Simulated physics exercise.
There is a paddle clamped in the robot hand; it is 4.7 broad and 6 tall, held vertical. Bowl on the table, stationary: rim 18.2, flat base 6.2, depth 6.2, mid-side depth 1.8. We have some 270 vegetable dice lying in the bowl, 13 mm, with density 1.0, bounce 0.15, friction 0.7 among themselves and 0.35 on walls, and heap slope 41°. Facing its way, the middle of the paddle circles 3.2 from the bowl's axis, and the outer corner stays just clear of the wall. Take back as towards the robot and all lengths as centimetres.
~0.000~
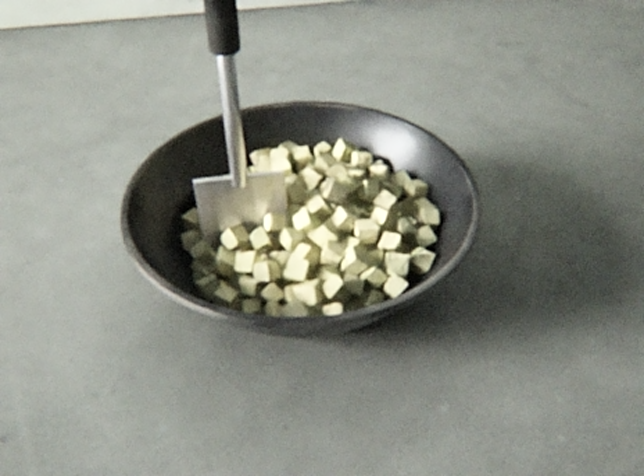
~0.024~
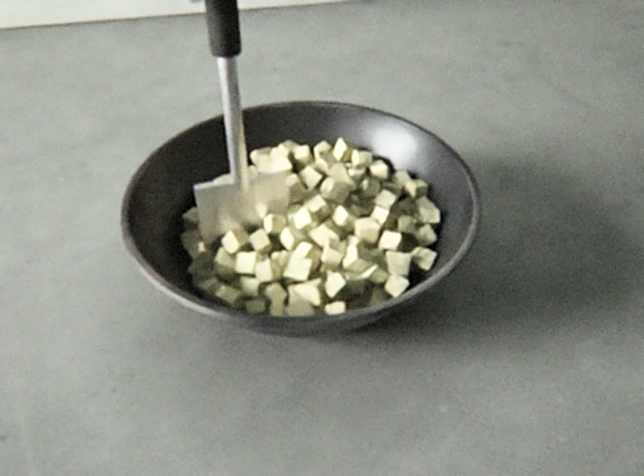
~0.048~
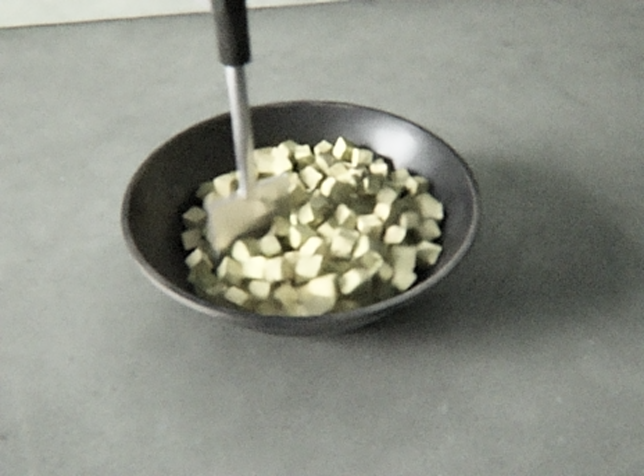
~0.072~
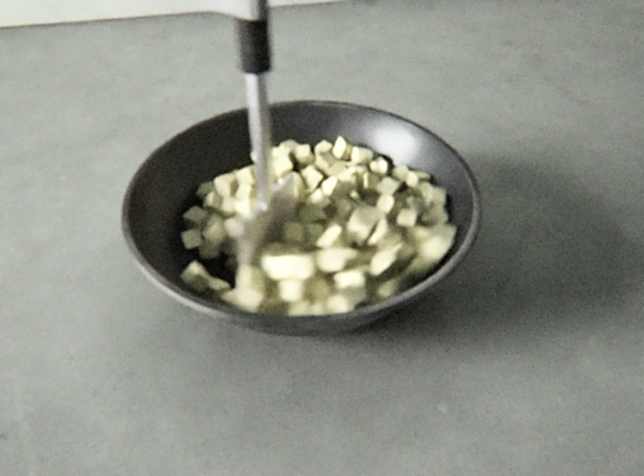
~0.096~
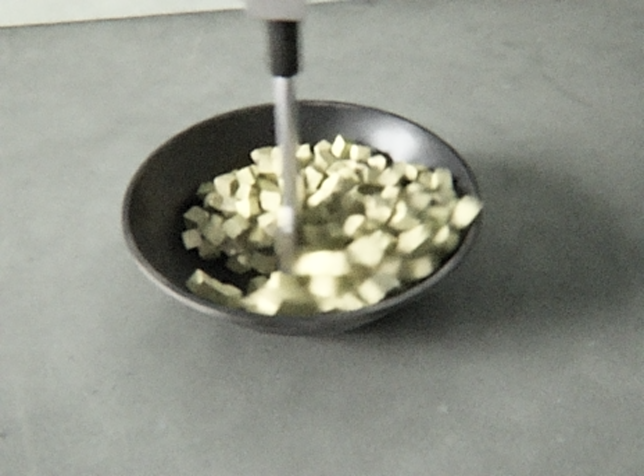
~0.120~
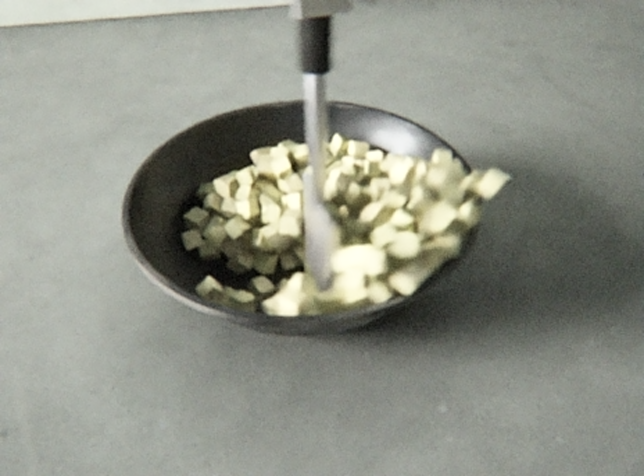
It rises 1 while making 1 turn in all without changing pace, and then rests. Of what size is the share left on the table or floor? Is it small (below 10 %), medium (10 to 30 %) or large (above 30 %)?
It is large.
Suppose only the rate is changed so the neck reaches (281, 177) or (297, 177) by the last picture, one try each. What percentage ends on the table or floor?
About 25 and 35 %.
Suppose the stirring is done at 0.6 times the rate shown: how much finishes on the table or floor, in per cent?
I'd put it near 25 %.
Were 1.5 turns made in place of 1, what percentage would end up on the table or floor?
Roughly 55 per cent would end up there.
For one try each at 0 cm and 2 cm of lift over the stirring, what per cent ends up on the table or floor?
Some 45 and 35 per cent.
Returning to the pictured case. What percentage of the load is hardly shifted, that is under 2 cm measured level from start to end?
Around 5 in a hundred, roughly.
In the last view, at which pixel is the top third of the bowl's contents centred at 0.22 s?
About (371, 134).
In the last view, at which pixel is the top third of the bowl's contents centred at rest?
Centre, approx.: (253, 286).
After 0.22 s, 195° round, highest piece 10 above the table; 233 in the bowl, 1 on the table or floor, 38 in flight or on the tool.
After 0.32 s, 292° round, highest piece 10 above the table; 183 in the bowl, 38 on the table or floor, 51 in flight or on the tool.
After 0.57 s, 0° round, highest piece 7 above the table; 146 in the bowl, 125 on the table or floor, 1 in flight or on the tool.
After 1.27 s, 0° round, highest piece 7 above the table; 146 in the bowl, 126 on the table or floor.
At rest, 146 in the bowl, 126 on the table or floor. That is 46 % on the table or floor.
